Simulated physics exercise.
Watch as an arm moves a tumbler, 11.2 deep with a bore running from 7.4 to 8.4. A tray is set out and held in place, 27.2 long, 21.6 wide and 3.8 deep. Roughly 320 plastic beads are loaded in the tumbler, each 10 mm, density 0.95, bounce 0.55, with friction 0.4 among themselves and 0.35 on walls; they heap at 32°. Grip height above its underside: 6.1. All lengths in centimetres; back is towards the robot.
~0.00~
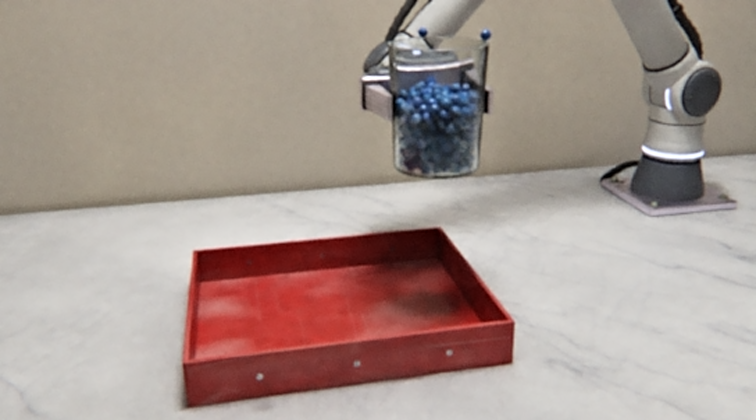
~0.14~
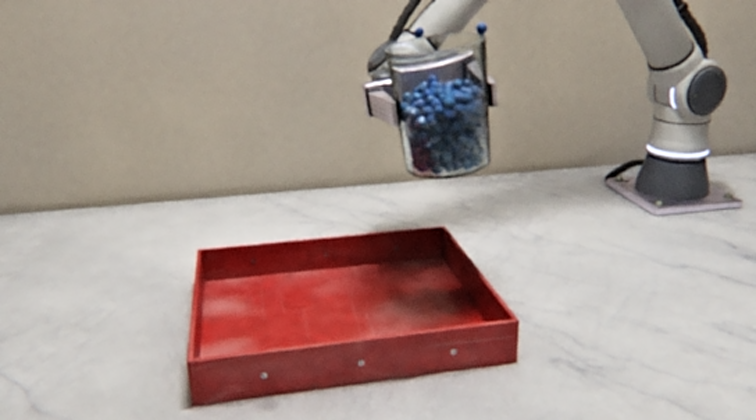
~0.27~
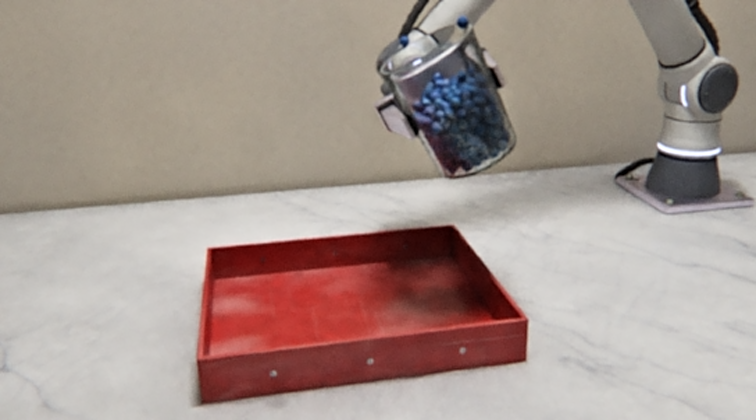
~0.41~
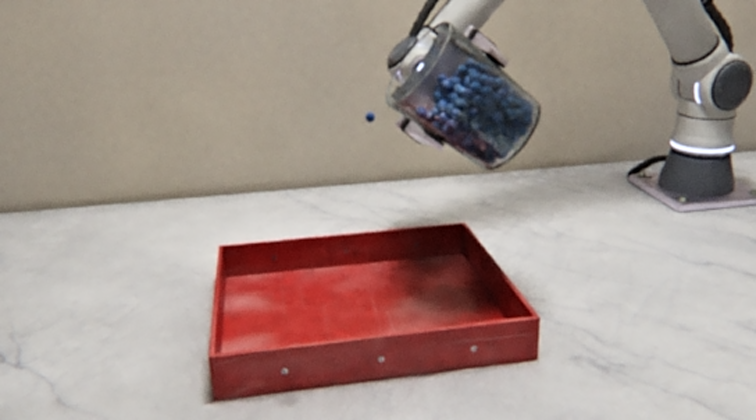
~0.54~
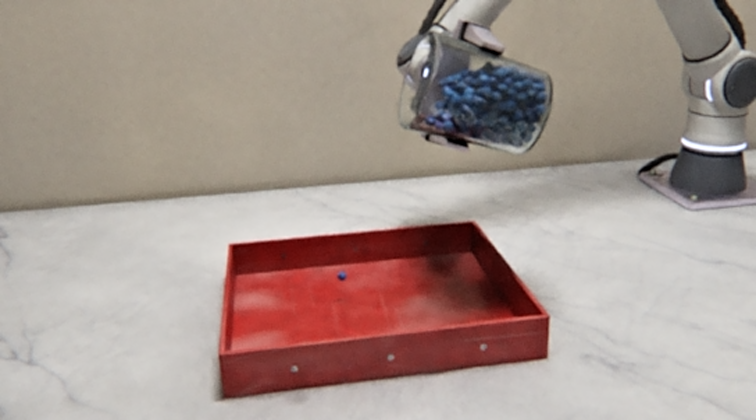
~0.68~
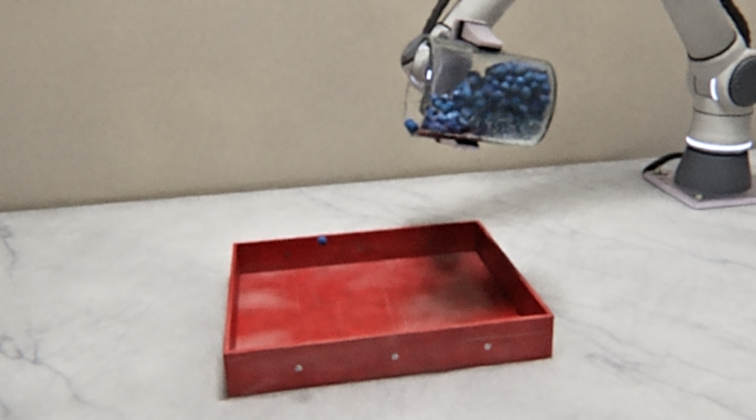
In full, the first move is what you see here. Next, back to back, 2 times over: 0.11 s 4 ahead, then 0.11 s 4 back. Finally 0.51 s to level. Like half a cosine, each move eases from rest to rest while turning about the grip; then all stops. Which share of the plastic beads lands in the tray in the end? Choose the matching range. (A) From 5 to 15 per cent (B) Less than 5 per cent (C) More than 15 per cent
Answer: C.
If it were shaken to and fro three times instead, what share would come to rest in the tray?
Estimate: Around 60 %.
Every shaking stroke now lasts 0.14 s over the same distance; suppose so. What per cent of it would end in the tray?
40 %.
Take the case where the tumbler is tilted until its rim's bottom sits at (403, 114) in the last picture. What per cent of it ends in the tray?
About 20 %.
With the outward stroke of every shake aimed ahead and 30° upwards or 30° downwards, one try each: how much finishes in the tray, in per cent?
Estimates, in order: 60 % then 30 %.
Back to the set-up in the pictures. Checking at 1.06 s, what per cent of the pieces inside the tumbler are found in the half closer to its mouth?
I'd guess about 65 percent of it.
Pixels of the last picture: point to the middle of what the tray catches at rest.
At about (315, 313).
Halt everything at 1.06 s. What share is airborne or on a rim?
3 %.
After 1.06 s, tilted 78° forward, highest piece 22 above the table; 216 in the tumbler, 94 in the tray, 11 in flight or on a rim.
After 1.44 s, tilted 24° forward, highest piece 24 above the table; 165 in the tray, 150 in the tumbler, 6 on the table or floor.
After 1.83 s, level, highest piece 21 above the table; 165 in the tray, 150 in the tumbler, 6 on the table or floor.
After 2.88 s, level, highest piece 21 above the table; 165 in the tray, 150 in the tumbler, 6 on the table or floor.
In the end, 165 in the tray, 150 in the tumbler, 6 on the table or floor. That is 51 % in the tray.
